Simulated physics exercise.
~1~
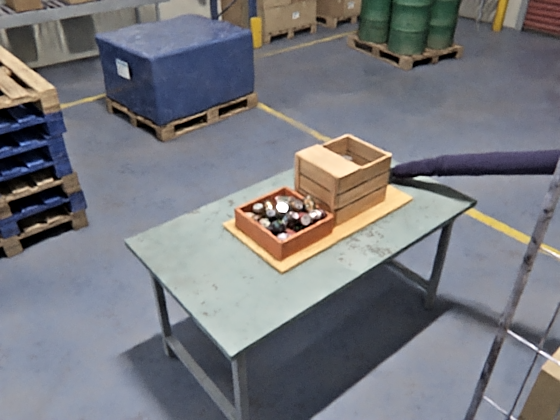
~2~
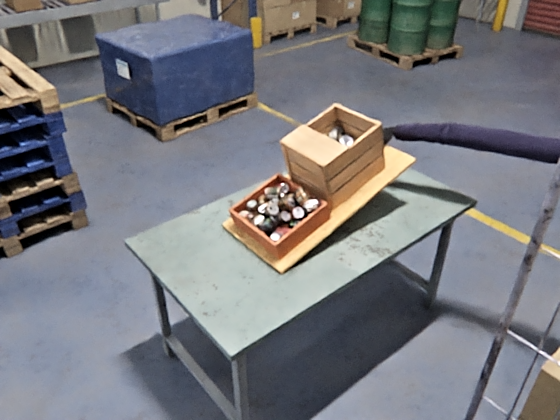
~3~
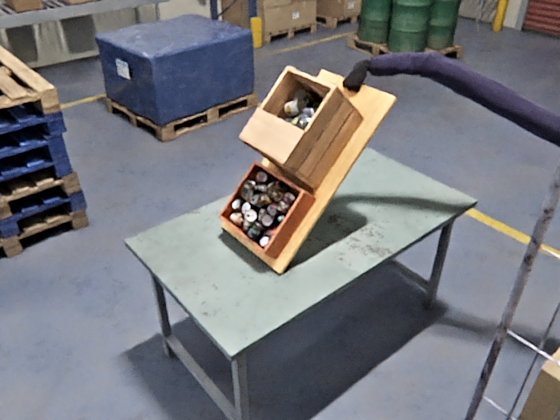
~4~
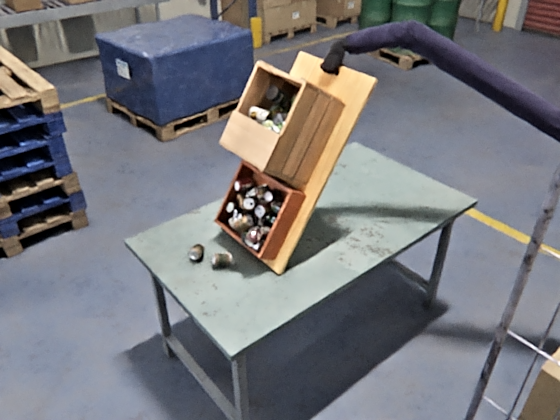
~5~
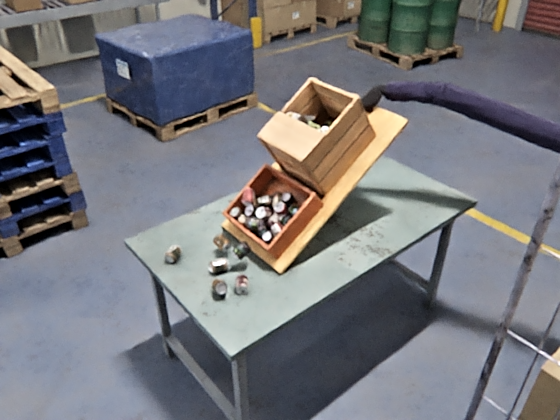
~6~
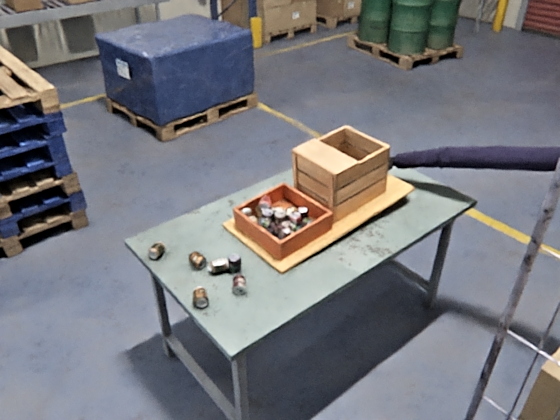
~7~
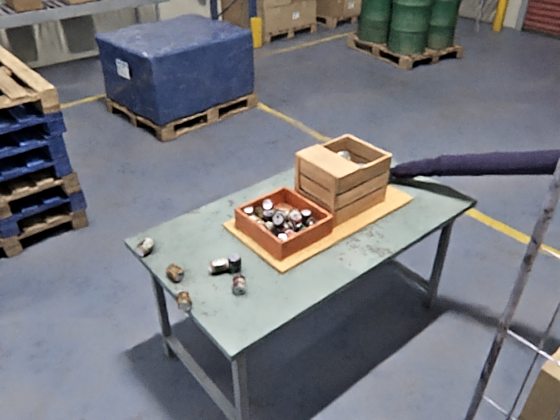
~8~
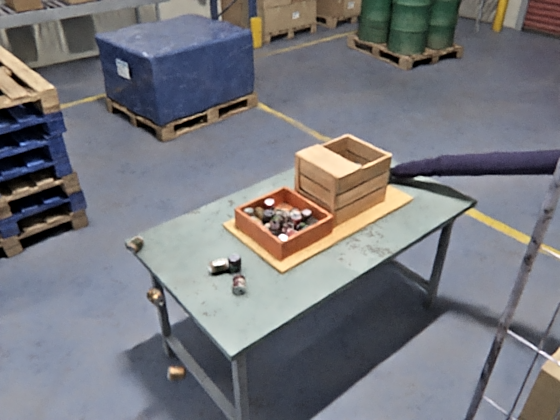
A dark, sleeve-covered arm reaches in from the right to a plywood board on a green table, seen from above in a warehouse with a blue-covered crate and green drums behind. An orange basket of small cans and, to its right, a partly lidded wooden basket sit on the board. The arm raises the board's right edge steeply while the left edge rests on the table, and several cans tumble out of the orange basket. The arm lowers the board flat. Some spilled cans roll left, and two drop past the table's edge, while most stay in the basket.
